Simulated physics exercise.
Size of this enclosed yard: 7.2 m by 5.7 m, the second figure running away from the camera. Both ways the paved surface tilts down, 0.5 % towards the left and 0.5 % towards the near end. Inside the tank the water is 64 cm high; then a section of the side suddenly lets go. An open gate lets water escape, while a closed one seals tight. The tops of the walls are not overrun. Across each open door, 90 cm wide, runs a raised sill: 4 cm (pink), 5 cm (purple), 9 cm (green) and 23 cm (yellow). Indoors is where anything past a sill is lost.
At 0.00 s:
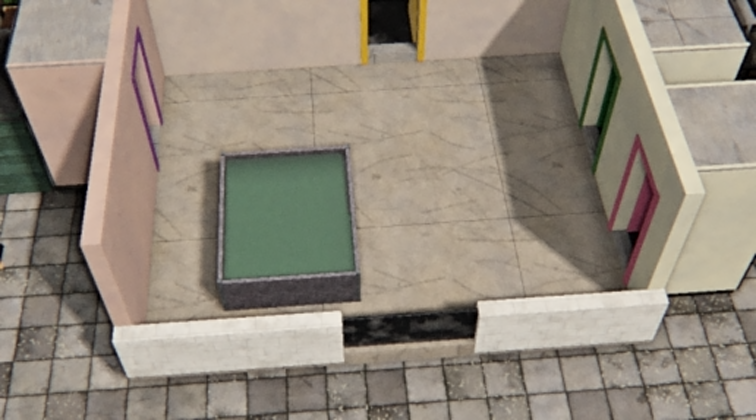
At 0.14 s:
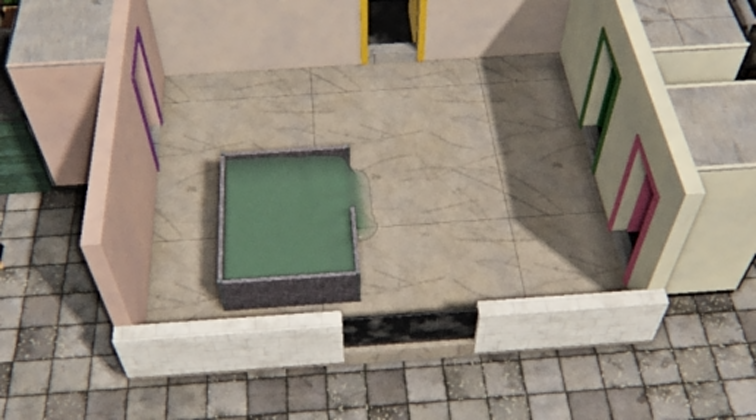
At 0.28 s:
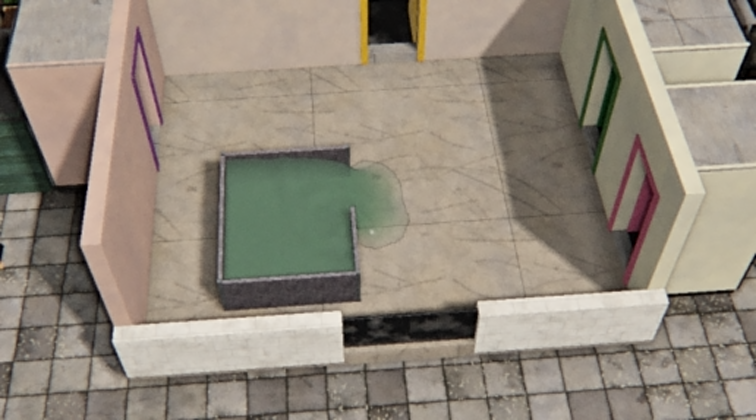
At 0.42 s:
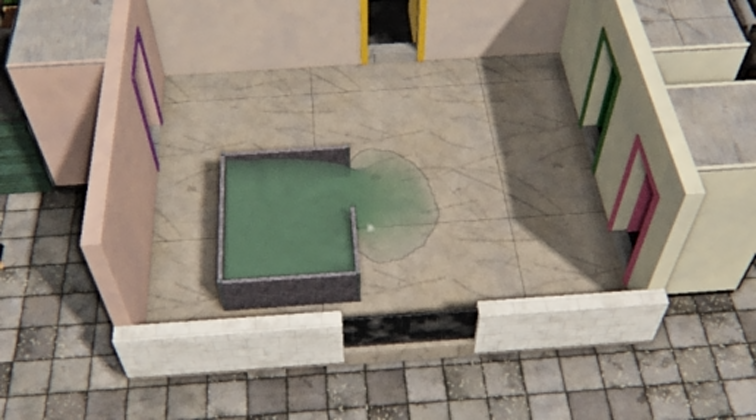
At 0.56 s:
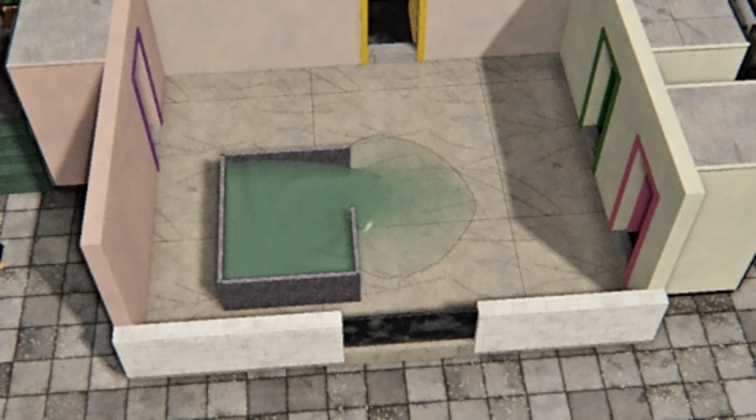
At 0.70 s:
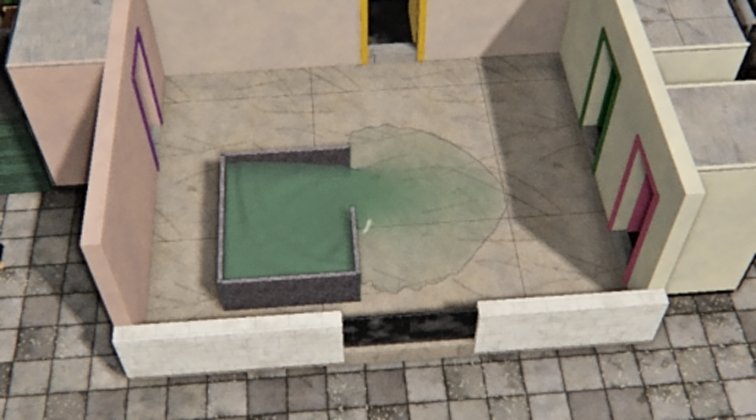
Green water pouring through a gap in the right side of a rectangular tank and fanning out across a walled yard's paved floor.
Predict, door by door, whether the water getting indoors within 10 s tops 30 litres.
In order: The pink door tops the limit. The purple door never tops the limit. The green door tops the limit. The yellow door never tops the limit.
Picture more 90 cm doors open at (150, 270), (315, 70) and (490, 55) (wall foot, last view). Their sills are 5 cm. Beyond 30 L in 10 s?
First doorway falls short, second falls short, third gets there.
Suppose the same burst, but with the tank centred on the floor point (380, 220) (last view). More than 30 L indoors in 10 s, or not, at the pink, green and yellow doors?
At the pink door the limit is surpassed, at the green door surpassed, at the yellow door not exceeded.
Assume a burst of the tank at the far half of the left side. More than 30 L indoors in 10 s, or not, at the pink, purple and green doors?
So pink ends up past the limit, purple past the limit, green short of it.
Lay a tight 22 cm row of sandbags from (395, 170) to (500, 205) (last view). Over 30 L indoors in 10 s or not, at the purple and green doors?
Well, the purple one ends up within bounds and the green one ends up within bounds.
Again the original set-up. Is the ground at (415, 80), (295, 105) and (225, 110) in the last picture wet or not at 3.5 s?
Listed in turn: Swamped / spared so far / spared so far.
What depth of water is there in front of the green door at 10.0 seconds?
I'd put it at around 7.5 cm deep.
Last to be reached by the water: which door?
The purple door.
After 1.4 s water covers 35 % of the floor and is deepest (36 cm) near (358, 191); pink door not reached, purple door not reached, green door 9 cm at the sill, 0 L in, yellow door not reached.
After 2.2 s water covers 50 % of the floor and is deepest (28 cm) near (358, 200); pink door 15 cm at the sill, 21 L in, purple door not reached, green door 23 cm at the sill, 38 L in, yellow door not reached.
After 3.5 s water covers 50 % of the floor and is deepest (24 cm) near (556, 98); pink door 15 cm at the sill, 94 L in, purple door not reached, green door 18 cm at the sill, 117 L in, yellow door 4 cm at the sill, 0 L in.
After 6.0 s water covers 70 % of the floor and is deepest (14 cm) near (536, 188); pink door 11 cm at the sill, 181 L in, purple door not reached, green door 13 cm at the sill, 165 L in, yellow door 9 cm at the sill, 0 L in.
After 10.0 s water covers 95 % of the floor and is deepest (16 cm) near (144, 353); pink door 9 cm at the sill, 257 L in, purple door 8 cm at the sill, 6 L in, green door 7 cm at the sill, 175 L in, yellow door 5 cm at the sill, 0 L in.
